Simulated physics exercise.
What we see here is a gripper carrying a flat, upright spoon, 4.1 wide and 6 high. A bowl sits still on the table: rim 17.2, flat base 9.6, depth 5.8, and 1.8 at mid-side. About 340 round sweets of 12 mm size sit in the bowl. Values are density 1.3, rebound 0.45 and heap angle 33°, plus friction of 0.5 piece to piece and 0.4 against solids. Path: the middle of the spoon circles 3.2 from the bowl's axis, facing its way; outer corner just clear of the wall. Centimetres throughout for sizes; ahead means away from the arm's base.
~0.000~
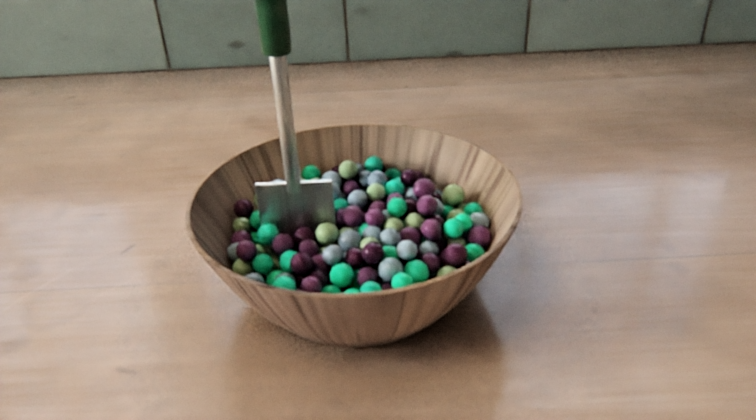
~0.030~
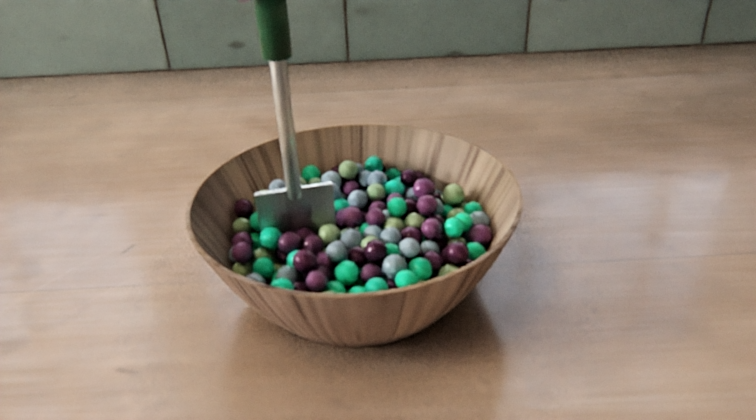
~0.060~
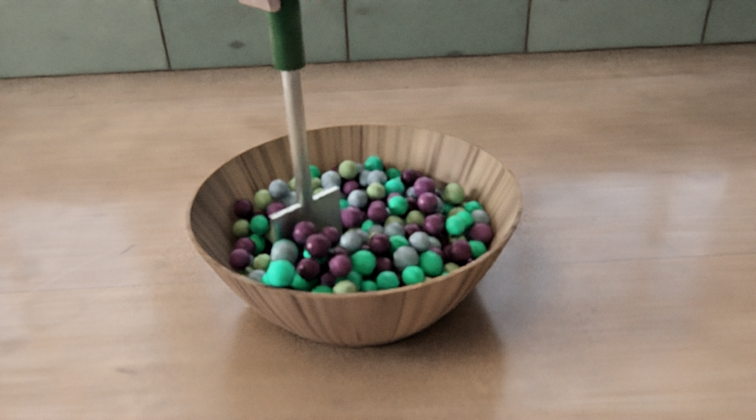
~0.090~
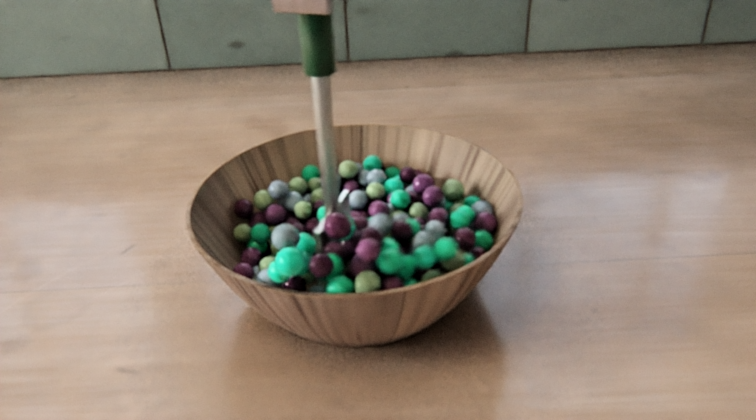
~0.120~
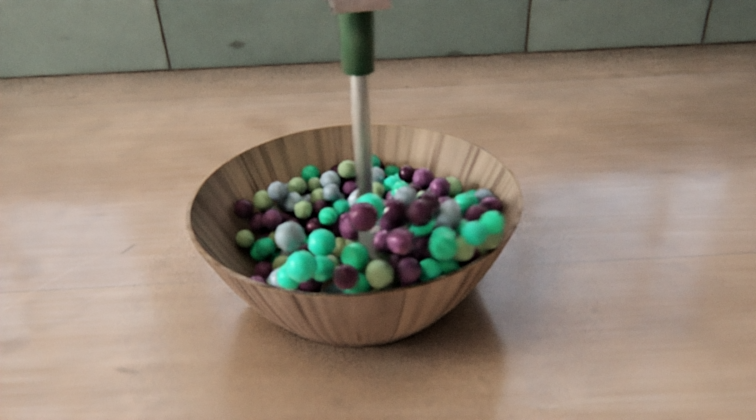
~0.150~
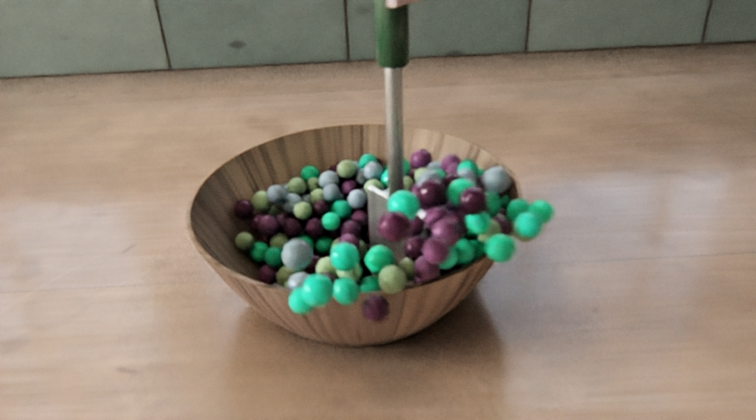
A flat metal spoon with a green handle swept from left to right through a wooden bowl of purple, green and grey sweets, pushing them into a heap and flinging several over the right rim.
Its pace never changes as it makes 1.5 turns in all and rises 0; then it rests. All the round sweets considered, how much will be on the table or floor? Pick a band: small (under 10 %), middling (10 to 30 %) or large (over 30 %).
Large.
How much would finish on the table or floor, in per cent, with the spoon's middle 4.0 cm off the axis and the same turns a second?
In that case roughly 55 per cent.
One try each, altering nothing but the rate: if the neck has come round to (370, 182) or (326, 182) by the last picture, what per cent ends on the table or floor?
So, roughly 30 percent the first time and 20 percent the second.
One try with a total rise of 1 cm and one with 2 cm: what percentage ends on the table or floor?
Estimates: 45 % and 35 %.
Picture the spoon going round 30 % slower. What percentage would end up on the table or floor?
Then roughly 25 %.
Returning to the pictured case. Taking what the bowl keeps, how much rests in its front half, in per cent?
About 40 %.
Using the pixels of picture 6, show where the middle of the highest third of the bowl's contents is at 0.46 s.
About (333, 260).
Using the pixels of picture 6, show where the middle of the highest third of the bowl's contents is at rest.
I'd put it at about (404, 192).
After 0.30 s, 287° round, highest piece 10 above the table; 278 in the bowl, 33 on the table or floor, 32 in flight or on the tool.
After 0.46 s, 82° round, highest piece 9 above the table; 242 in the bowl, 88 on the table or floor, 13 in flight or on the tool.
After 0.74 s, 180° round, highest piece 6 above the table; 213 in the bowl, 130 on the table or floor.
After 1.44 s, 180° round, highest piece 6 above the table; 213 in the bowl, 130 on the table or floor.
In the end, 213 in the bowl, 130 on the table or floor. That is 38 % on the table or floor.
